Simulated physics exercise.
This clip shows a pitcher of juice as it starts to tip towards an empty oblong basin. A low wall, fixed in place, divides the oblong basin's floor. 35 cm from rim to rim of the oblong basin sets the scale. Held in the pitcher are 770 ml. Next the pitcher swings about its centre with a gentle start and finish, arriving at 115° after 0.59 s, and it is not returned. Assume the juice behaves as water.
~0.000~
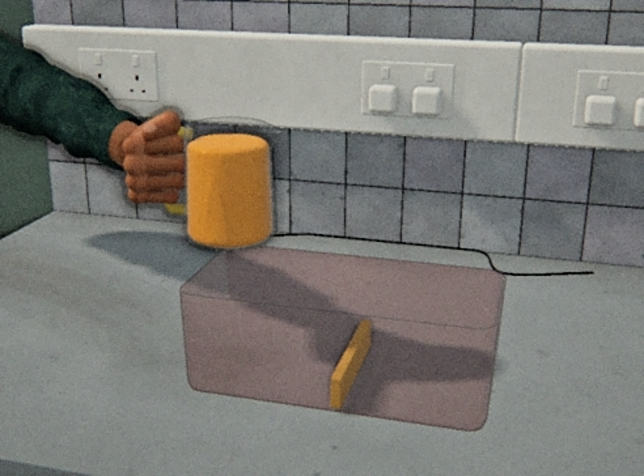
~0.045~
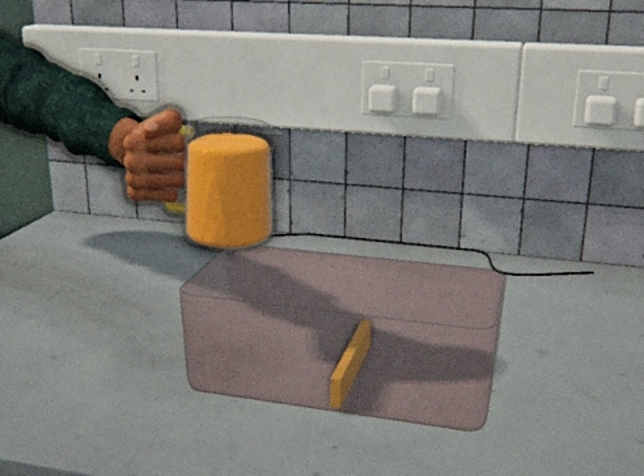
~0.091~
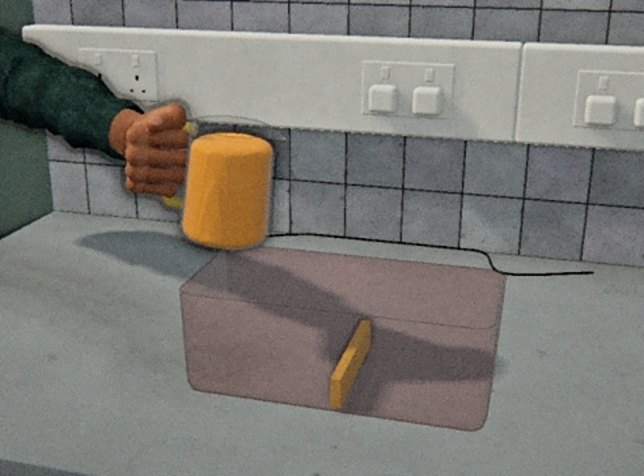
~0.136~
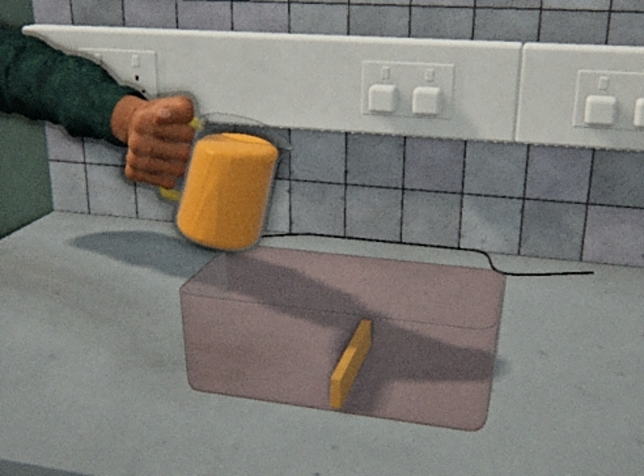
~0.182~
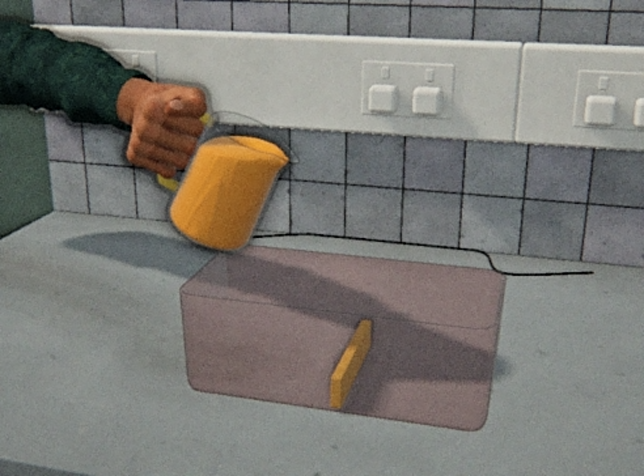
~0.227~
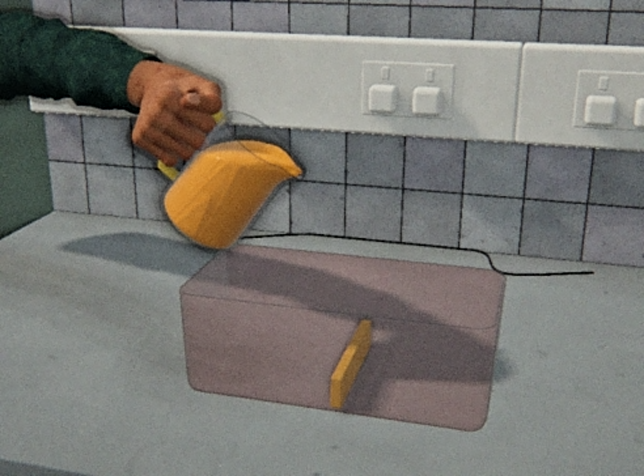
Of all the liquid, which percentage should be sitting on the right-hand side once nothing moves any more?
Around 16 per cent should be sitting there.
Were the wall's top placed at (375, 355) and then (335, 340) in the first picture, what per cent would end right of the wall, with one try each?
Try 1: 10 %; try 2: 45 %.
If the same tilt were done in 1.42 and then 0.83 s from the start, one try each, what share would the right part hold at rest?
Try 1: 40 %; try 2: 20 %.
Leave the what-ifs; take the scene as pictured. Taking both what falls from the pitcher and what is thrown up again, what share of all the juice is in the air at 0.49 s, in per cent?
About 18 per cent.
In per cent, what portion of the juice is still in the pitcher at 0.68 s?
Close to 14 in a hundred.
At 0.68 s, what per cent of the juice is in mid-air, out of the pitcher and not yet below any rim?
10 per cent or so.
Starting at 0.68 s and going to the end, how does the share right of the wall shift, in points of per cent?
A gain, roughly 5.
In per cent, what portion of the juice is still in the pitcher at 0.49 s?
Close to 60 in a hundred.
After 0.49 s the tilt is 106° and 59 per cent is still to pour, 15 is left of the wall and 8 right of it.
After 0.68 s the tilt is 115° and 14 per cent is still to pour, 66 is left of the wall and 11 right of it.
After 0.87 s the tilt is 115° and 1 per cent is still to pour, 80 is left of the wall and 12 right of it.
After 1.09 s the tilt is 115° and 0 per cent is still to pour, 82 is left of the wall and 14 right of it.
In the end 79 per cent lies left of the wall, 16 right of it and 4 outside.
